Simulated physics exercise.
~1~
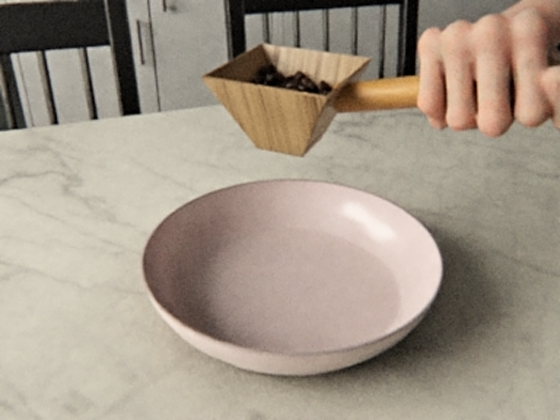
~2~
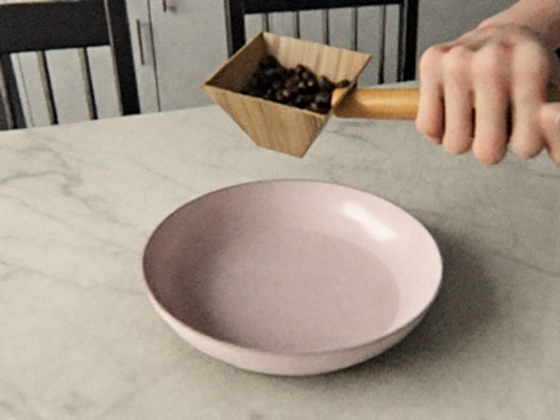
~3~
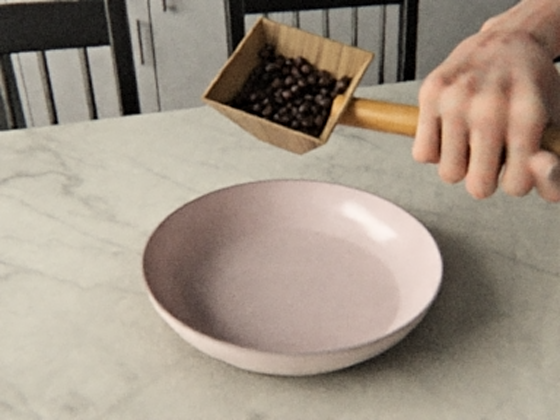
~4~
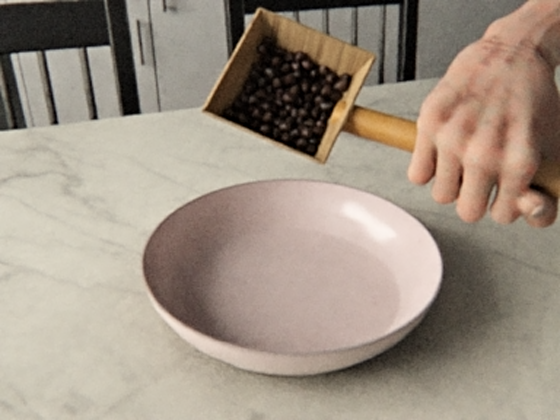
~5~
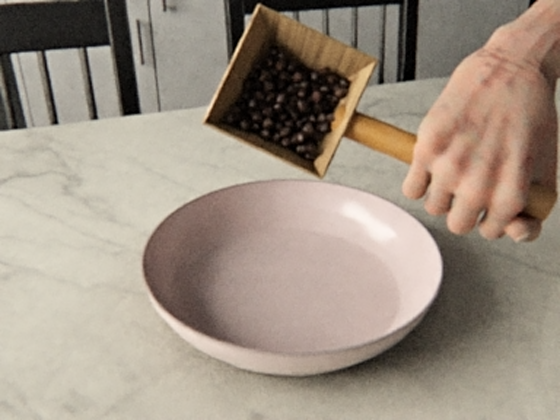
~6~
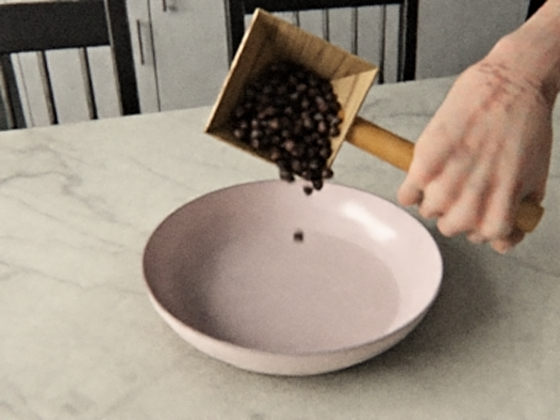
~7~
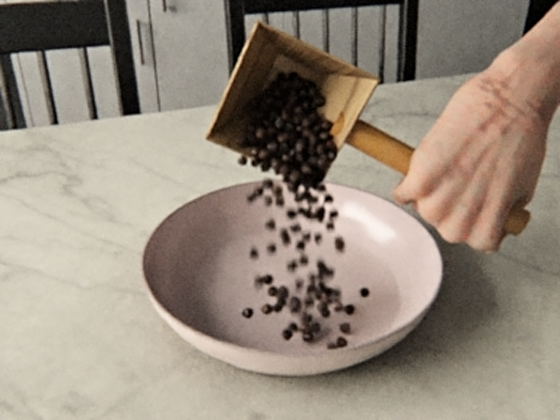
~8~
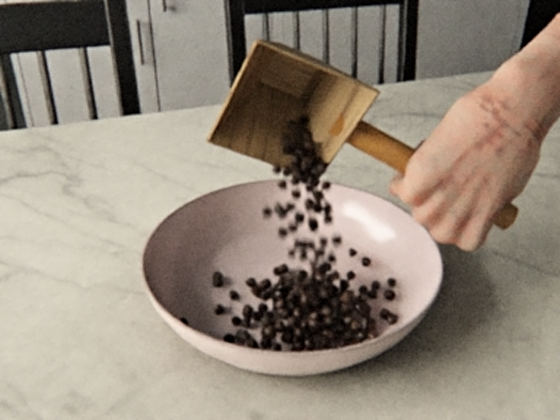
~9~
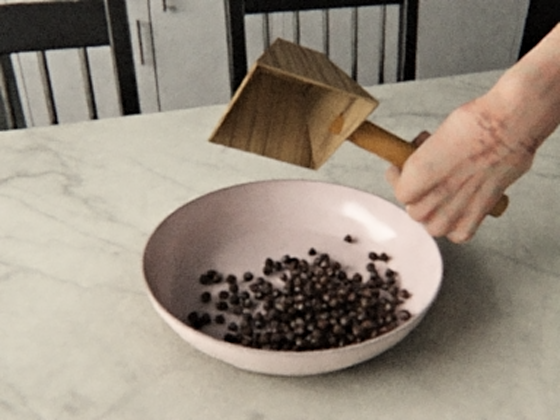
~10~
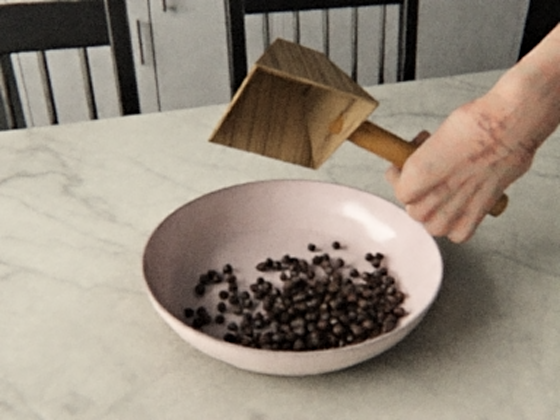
A wooden scoop full of dark coffee beans, held by a hand above a shallow pink dish, tipped further and further until the beans poured out, leaving the scoop empty and still over a loose pile in the dish.
